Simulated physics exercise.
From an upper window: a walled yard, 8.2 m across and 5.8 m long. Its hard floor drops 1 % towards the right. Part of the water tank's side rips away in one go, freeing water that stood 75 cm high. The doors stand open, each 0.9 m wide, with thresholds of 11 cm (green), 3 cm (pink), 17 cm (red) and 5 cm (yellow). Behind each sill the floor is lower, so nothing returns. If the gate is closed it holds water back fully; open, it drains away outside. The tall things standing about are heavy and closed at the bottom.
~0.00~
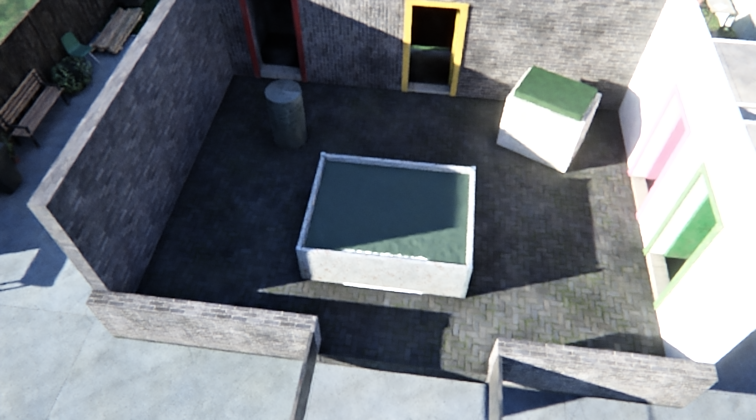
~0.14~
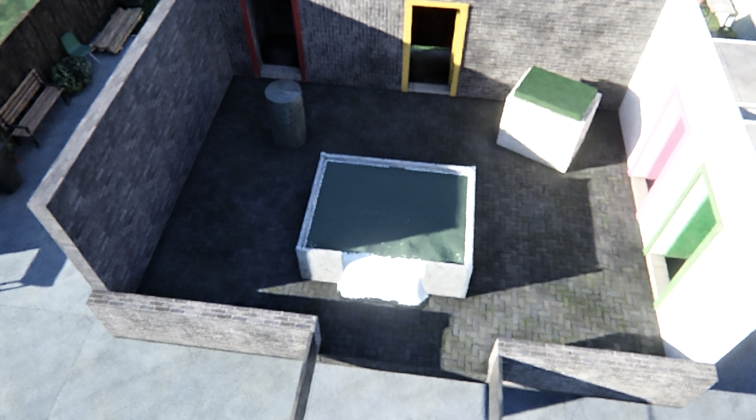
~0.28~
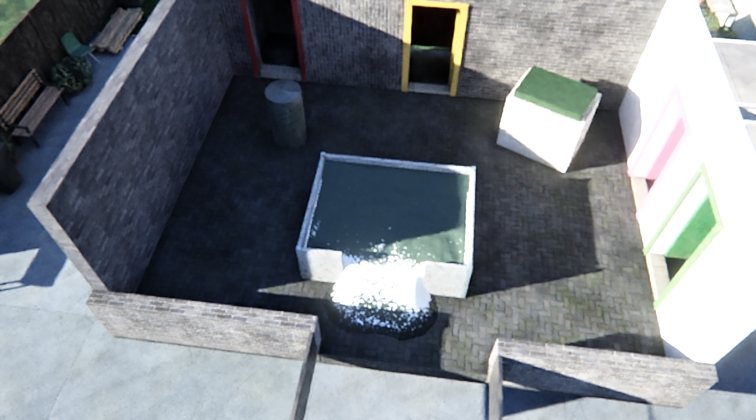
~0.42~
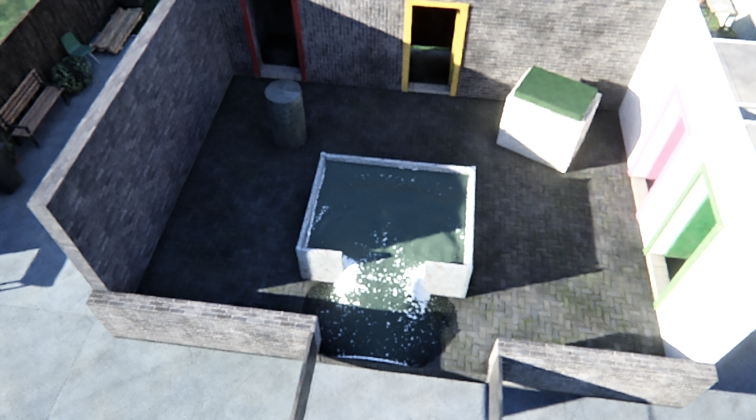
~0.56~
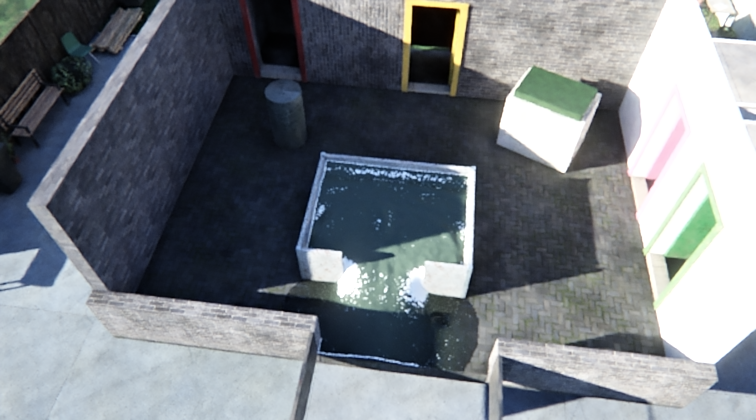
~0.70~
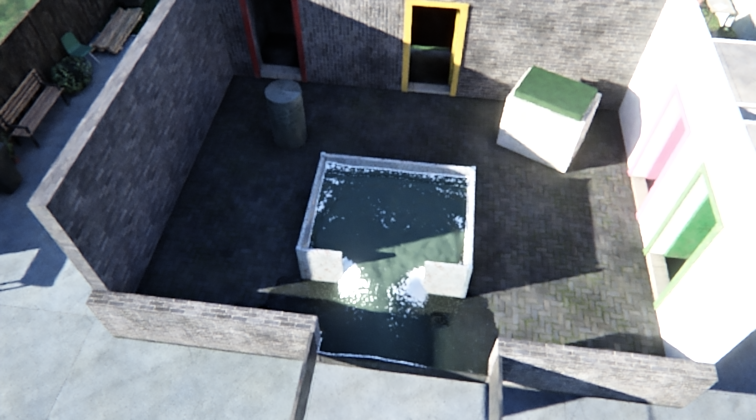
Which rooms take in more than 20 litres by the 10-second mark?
Within that time: At the green door it keeps below the limit; at the pink door it does not reach the limit; at the red door it does not reach the limit; at the yellow door it does not reach the limit.
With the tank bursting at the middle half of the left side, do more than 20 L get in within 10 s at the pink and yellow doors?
Then: Pink above, yellow not over.
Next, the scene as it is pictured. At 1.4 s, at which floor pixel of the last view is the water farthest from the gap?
Near (161, 318).
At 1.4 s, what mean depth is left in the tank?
Roughly 49 cm on average.
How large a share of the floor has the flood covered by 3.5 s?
Some 15 per cent of it.
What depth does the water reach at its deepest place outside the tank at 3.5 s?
About 24 cm.
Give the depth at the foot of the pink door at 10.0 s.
Some 0.0 cm.
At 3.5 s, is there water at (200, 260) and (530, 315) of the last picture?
In that order: Flooded, not reached.
After 1.4 s water covers 10 % of the floor and is deepest (41 cm) near (379, 292); green door not reached, pink door not reached, red door not reached, yellow door not reached.
After 2.2 s water covers 15 % of the floor and is deepest (30 cm) near (379, 292); green door not reached, pink door not reached, red door not reached, yellow door not reached.
After 3.5 s water covers 15 % of the floor and is deepest (24 cm) near (379, 292); green door not reached, pink door not reached, red door not reached, yellow door not reached.
After 6.0 s water covers 25 % of the floor and is deepest (14 cm) near (379, 292); green door not reached, pink door not reached, red door not reached, yellow door not reached.
After 10.0 s water covers 25 % of the floor and is deepest (8 cm) near (379, 292); green door 1 cm at the sill, 0 L in, pink door not reached, red door 2 cm at the sill, 0 L in, yellow door not reached.
